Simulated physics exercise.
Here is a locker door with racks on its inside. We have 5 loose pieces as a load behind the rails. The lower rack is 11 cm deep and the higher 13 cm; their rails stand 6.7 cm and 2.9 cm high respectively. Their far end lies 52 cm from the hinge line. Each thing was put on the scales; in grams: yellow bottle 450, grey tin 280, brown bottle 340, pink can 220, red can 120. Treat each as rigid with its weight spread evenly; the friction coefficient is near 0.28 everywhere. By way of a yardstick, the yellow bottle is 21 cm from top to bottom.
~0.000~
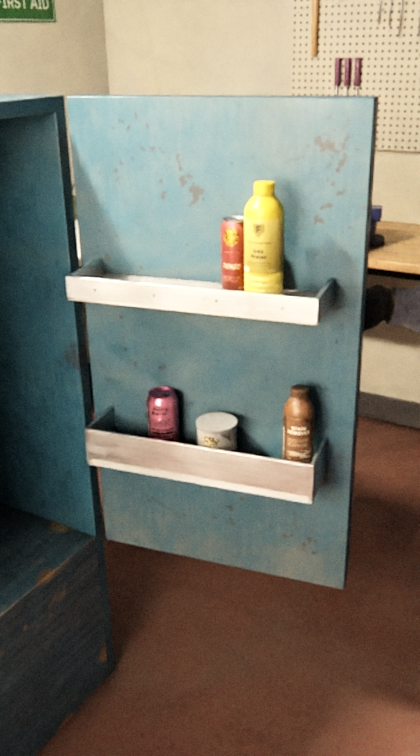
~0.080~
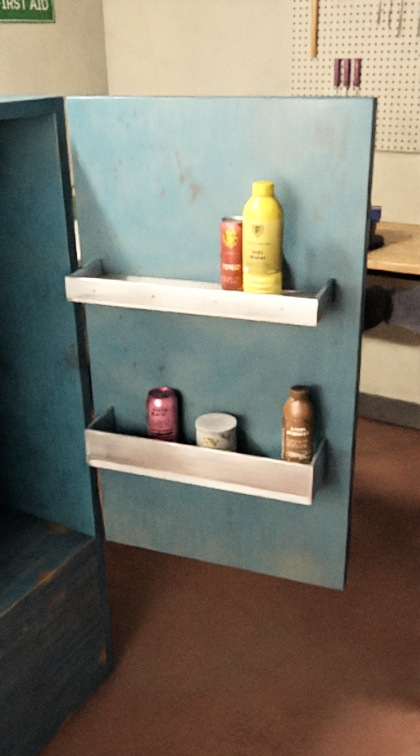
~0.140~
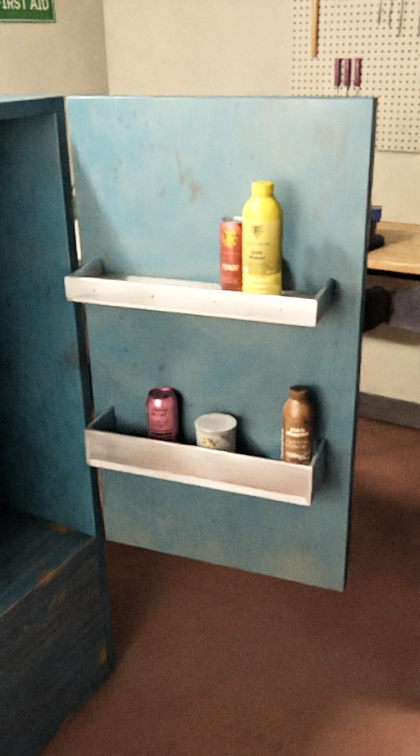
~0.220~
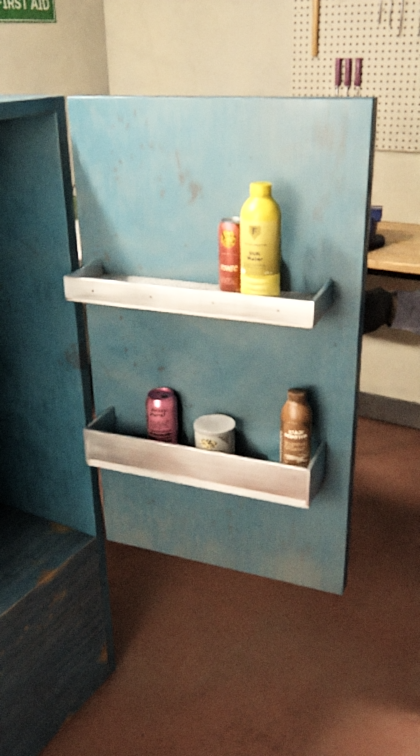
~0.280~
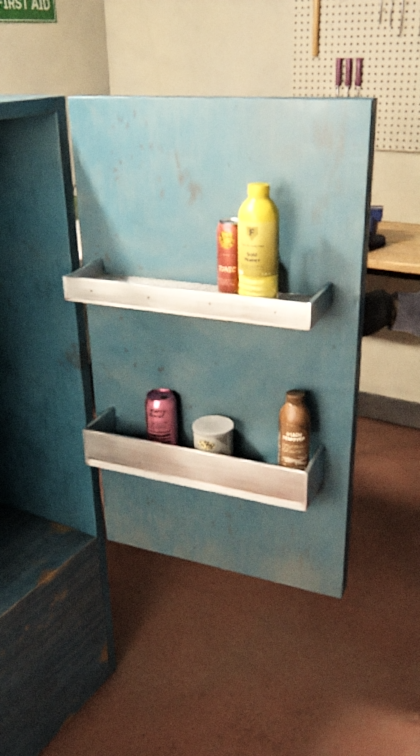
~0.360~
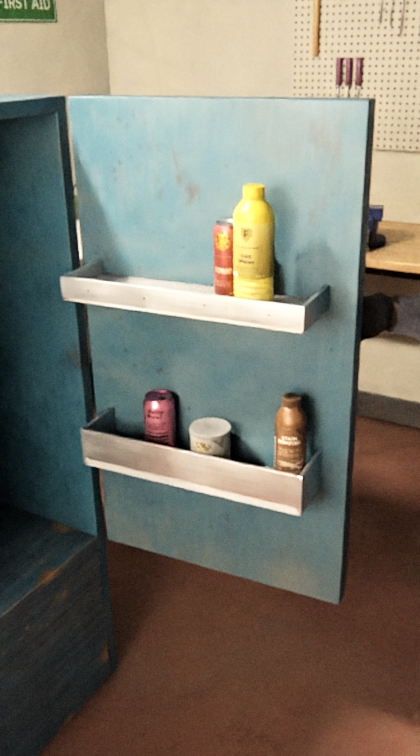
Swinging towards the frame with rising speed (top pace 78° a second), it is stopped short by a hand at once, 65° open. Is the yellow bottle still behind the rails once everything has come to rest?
Yes.
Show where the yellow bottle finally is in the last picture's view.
Around (142, 271).
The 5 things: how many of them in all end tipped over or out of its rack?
It adds up to 0.
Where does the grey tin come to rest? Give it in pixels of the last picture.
Close to pixel (138, 478) in the final view.
After 0.66 s, open by 81°.
After 0.96 s, open by 65°; yellow bottle 6° off upright near (137, 272); brown bottle moved 3 cm; red can moved 2 cm.
After 1.36 s, open by 65°; yellow bottle 4° off upright near (138, 270); red can moved 3 cm; brown bottle moved 2 cm.
In the end (2.3 s), all 5 under 5 cm from the start. In the last view, yellow bottle near (142, 271).
